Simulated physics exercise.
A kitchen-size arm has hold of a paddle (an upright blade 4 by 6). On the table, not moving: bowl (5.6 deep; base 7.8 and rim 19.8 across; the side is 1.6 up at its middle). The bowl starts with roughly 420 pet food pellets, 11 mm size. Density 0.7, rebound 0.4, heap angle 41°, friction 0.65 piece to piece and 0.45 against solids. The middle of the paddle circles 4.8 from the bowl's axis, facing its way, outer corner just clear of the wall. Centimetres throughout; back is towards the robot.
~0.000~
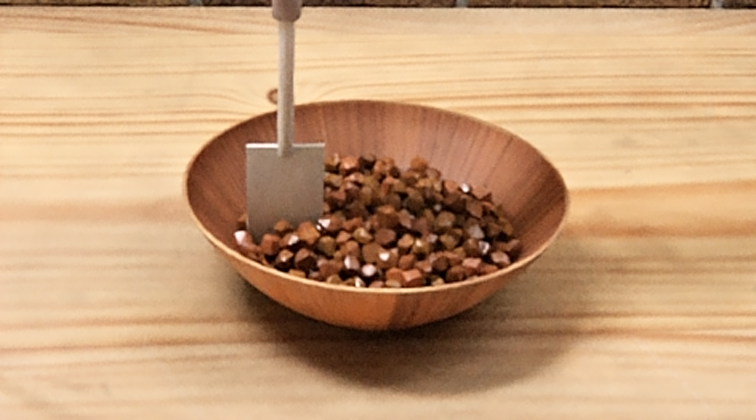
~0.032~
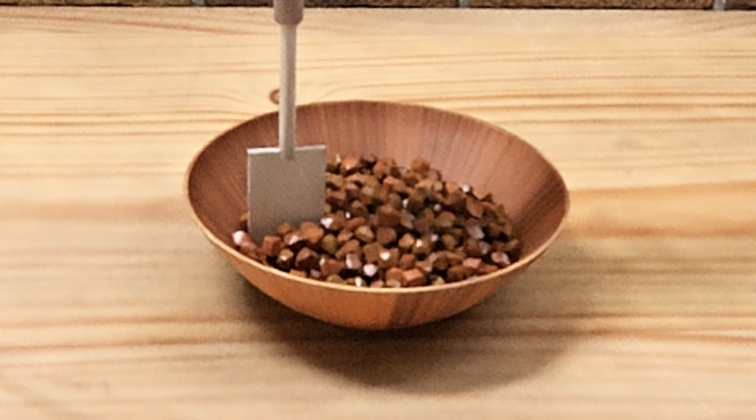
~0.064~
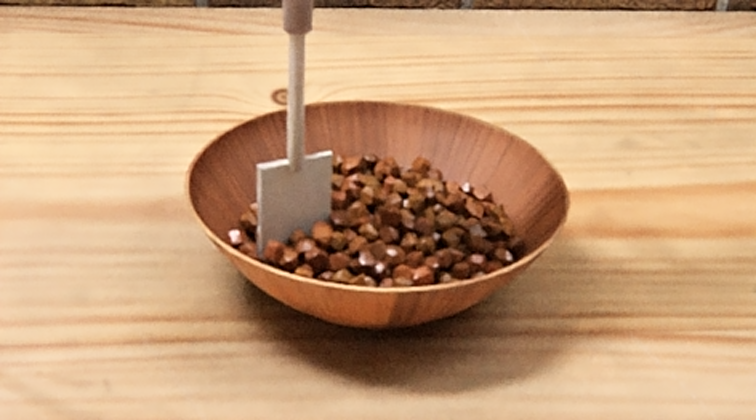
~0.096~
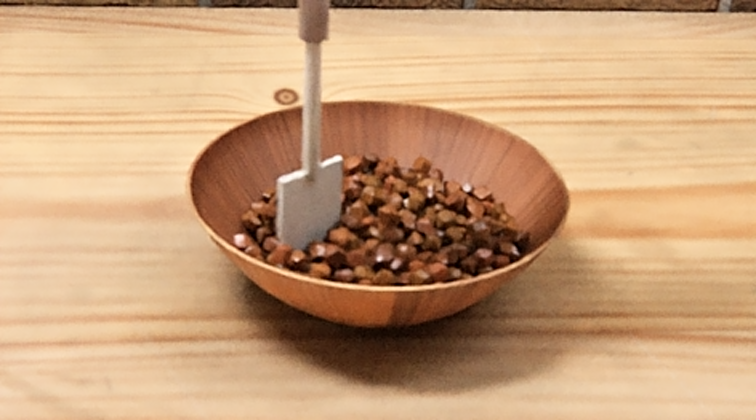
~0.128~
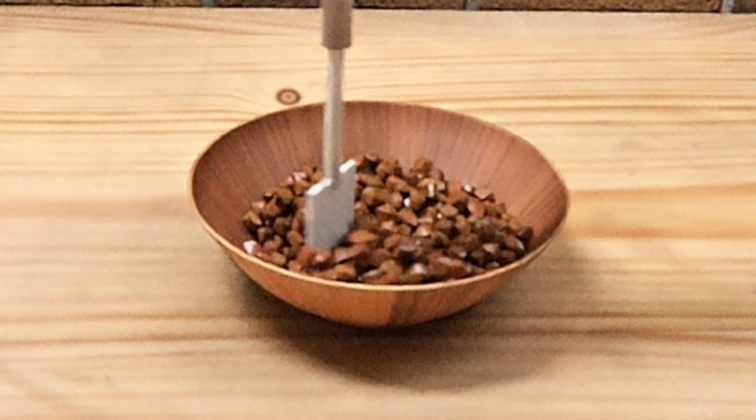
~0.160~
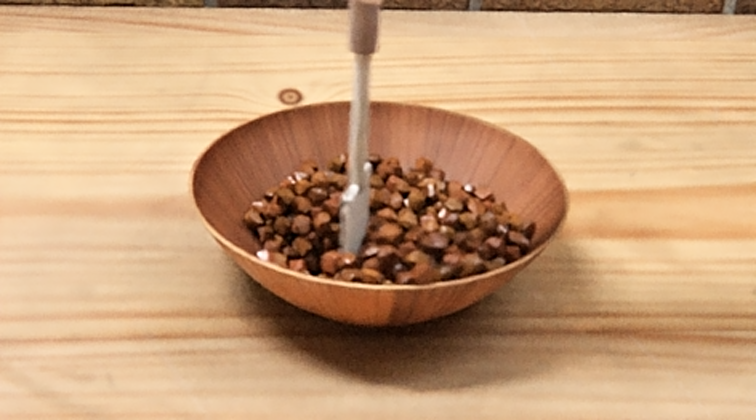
A pale flat paddle stood upright in a wooden bowl of small brown chunks and swept from the left side toward the front middle, turning edge-on and nudging the pieces slightly as it went.
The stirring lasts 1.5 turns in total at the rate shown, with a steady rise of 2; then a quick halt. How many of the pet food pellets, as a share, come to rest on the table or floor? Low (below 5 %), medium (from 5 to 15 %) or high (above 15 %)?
On the table or floor the share is medium, from 5 to 15 %.
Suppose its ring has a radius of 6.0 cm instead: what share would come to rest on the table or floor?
Then about 5 per cent.
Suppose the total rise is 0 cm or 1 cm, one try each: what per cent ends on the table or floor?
About 25 and 20 per cent.
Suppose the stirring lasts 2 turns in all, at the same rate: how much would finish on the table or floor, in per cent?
It would be near 15 per cent.
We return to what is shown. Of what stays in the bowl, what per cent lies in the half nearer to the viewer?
About 50 per cent.
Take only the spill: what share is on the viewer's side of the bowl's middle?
Some 40 per cent.
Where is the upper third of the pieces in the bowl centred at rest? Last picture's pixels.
At about (421, 211).
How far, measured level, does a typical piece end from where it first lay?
About 6 cm.
After 0.52 s, 254° round, highest piece 8 above the table; 391 in the bowl, 21 on the table or floor, 5 in flight or on the tool.
After 0.89 s, 78° round, highest piece 7 above the table; 379 in the bowl, 38 on the table or floor.
After 1.27 s, 180° round, highest piece 6 above the table; 377 in the bowl, 40 on the table or floor.
After 1.97 s, 180° round, highest piece 6 above the table; 377 in the bowl, 40 on the table or floor.
In the end, 377 in the bowl, 40 on the table or floor. That is 10 % on the table or floor.
